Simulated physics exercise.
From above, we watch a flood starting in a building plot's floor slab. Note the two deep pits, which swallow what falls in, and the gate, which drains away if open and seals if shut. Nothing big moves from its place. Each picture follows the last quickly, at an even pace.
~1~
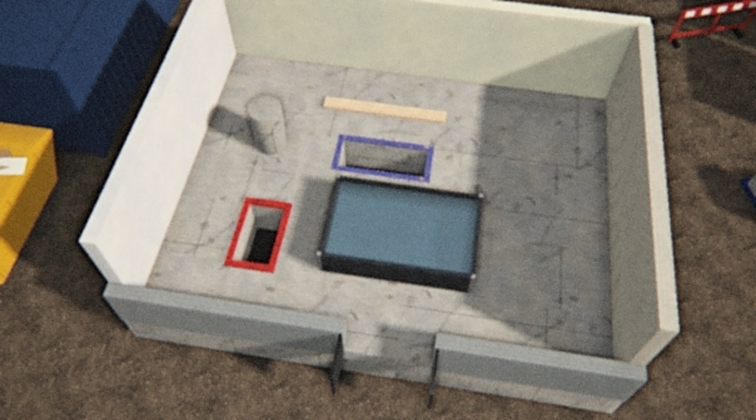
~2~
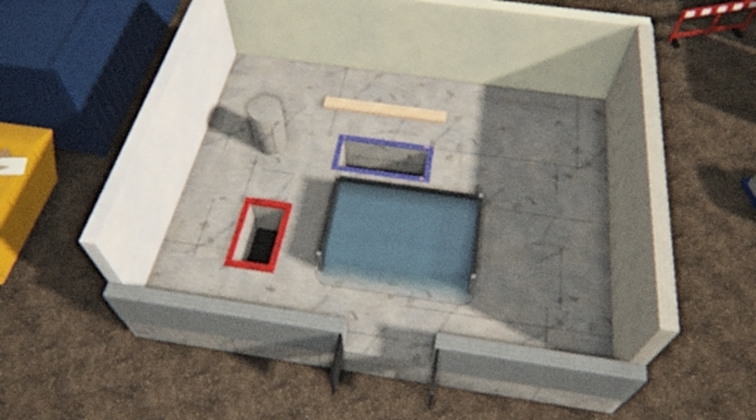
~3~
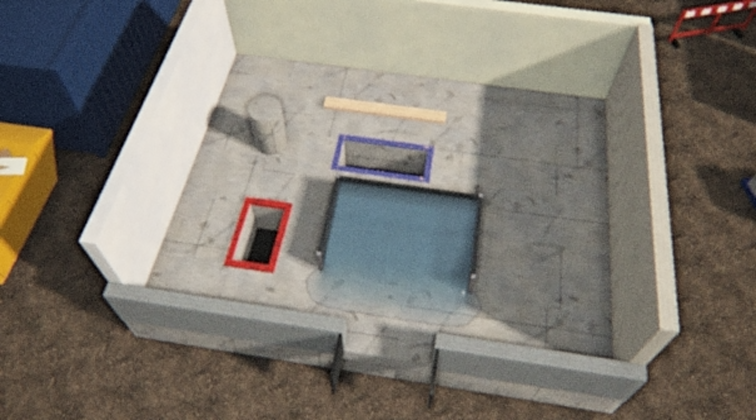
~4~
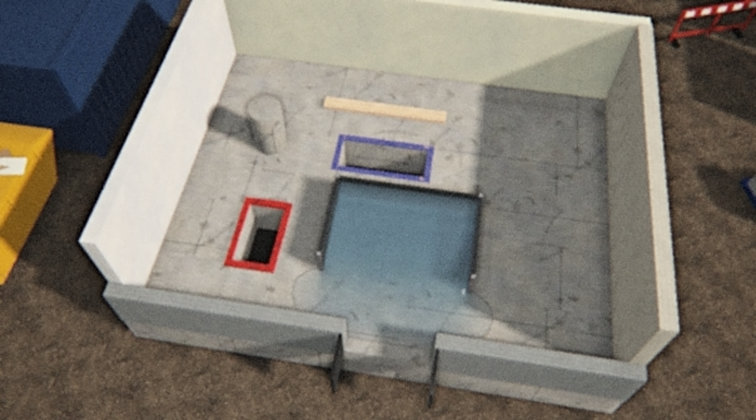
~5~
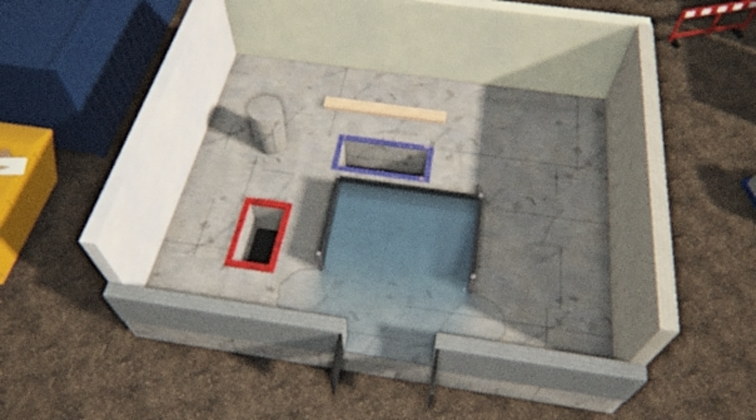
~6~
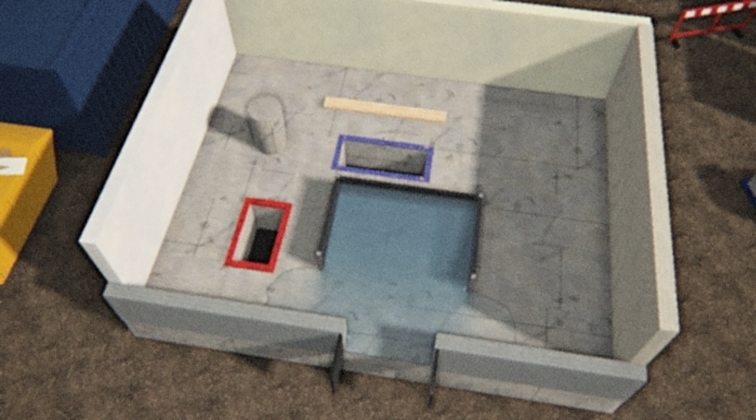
Blue water pouring from the near side of a dark-edged tank and spreading thinly over the walled grey slab beside two pits.
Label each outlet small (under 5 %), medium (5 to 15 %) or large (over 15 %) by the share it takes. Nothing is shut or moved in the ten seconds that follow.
Labels: Gate: Large, blue pit: Small, red pit: Small.
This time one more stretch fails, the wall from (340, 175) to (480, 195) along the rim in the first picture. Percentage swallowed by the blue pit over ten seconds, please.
The blue pit takes 60 per cent.
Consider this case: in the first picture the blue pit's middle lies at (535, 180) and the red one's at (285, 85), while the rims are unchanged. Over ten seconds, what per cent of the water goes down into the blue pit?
Out of a hundred parts, 6 go to blue.
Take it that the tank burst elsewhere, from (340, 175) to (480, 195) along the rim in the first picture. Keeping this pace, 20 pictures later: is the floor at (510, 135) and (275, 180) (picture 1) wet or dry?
Respectively: Swamped and spared.
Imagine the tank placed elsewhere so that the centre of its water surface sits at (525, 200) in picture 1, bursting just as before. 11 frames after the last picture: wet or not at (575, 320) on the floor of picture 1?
That spot would be swamped.
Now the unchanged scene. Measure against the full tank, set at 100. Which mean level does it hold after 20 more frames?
Roughly 16 per cent.
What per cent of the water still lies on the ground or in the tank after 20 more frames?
Near 60 in a hundred.
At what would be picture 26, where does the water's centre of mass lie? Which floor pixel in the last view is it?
Estimate: (383, 284).
A moment on, water covers 15 % of the floor; the gate 13 %, the blue pit 0 %, the red pit 0 %.
Next, water covers 20 % of the floor; the gate 28 %, the blue pit 0 %, the red pit 0 %.
Then, water covers 30 % of the floor; the gate 40 %, the blue pit 0 %, the red pit 0 %.
Later, water covers 55 % of the floor; the gate 48 %, the blue pit 0 %, the red pit 1 %.
In the end, water covers 70 % of the floor; the gate 51 %, the blue pit 1 %, the red pit 1 %.
